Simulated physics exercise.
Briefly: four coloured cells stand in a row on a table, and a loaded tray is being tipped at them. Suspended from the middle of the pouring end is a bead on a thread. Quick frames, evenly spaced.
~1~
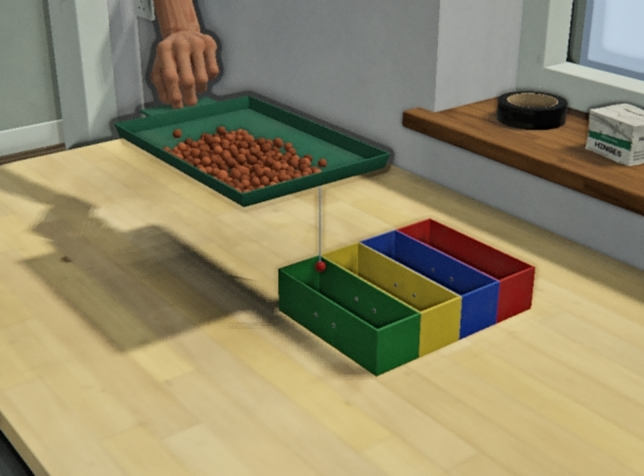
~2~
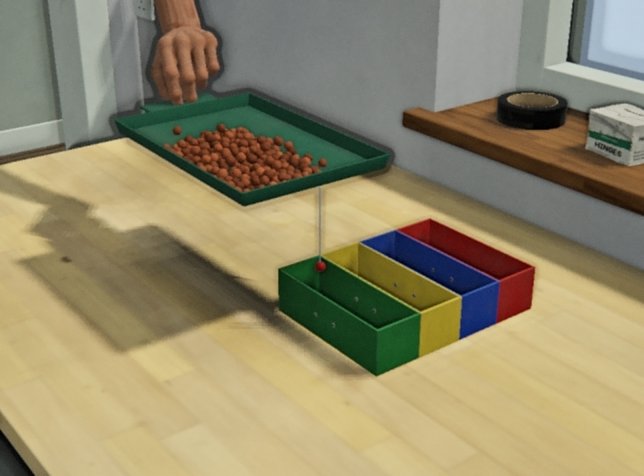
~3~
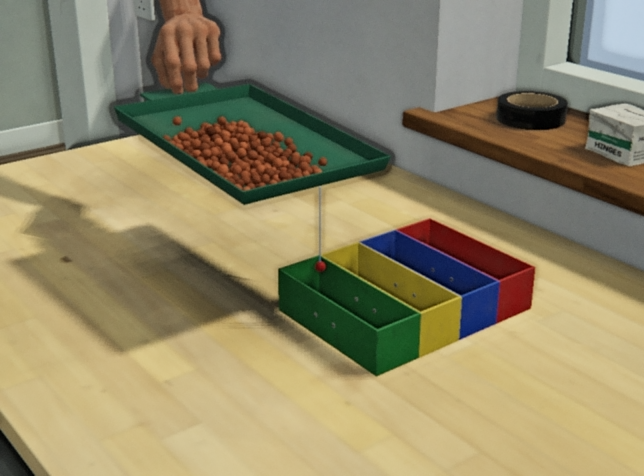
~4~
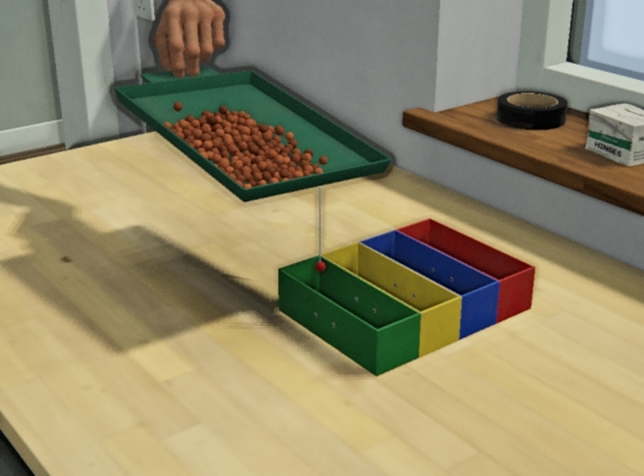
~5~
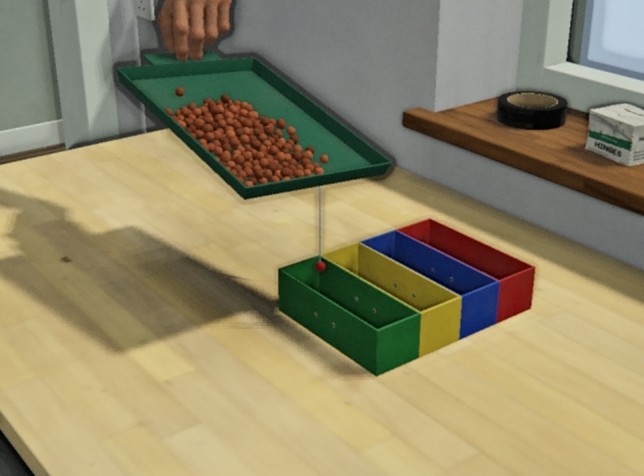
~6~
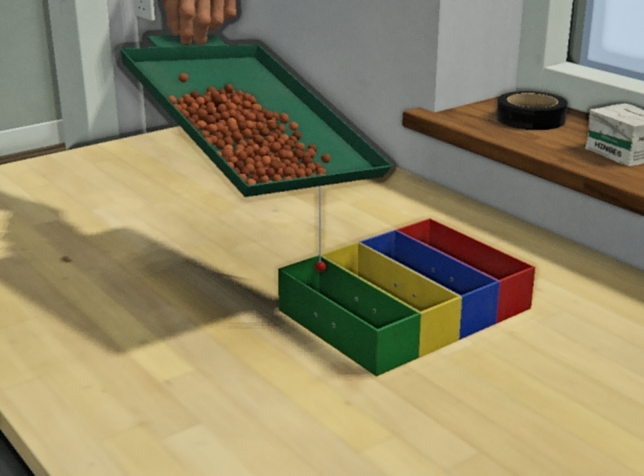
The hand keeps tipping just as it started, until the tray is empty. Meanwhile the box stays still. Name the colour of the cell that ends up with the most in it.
Yellow.
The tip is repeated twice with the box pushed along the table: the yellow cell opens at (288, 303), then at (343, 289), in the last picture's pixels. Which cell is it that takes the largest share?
The red one, then the blue one.
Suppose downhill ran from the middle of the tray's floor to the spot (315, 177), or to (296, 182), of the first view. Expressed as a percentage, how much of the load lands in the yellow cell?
First heading roughly 20 %, second roughly 10 %.
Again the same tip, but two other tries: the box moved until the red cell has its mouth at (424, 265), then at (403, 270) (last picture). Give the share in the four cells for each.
Around 100 then around 100 per cent.
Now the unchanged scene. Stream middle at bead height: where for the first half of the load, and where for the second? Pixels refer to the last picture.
First around (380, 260), afterwards around (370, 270).
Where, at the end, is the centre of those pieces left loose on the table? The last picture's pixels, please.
Around (336, 369).
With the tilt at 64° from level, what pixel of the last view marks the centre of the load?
The load's middle is around (321, 142).
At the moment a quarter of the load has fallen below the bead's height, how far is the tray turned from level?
110° or so.
Shortly afterwards, tray tipped steeply; all but a few on the tray; only a few in the yellow cell; only a few in the blue cell; only a few in the green cell; a little falling or outside the box.
Next, tray tipped past a quarter turn; the bulk on the tray; a little in the yellow cell; a little in the blue cell; a little in the green cell; a little falling or outside the box.
Some moments later, tray tipped past a quarter turn; near half in the yellow cell; near a quarter in the green cell; a little in the blue cell; a little falling or outside the box.
In the end, tray tipped past a quarter turn; near half in the yellow cell; near a quarter in the green cell; a little in the blue cell; none at all in the red cell; a little outside the box.
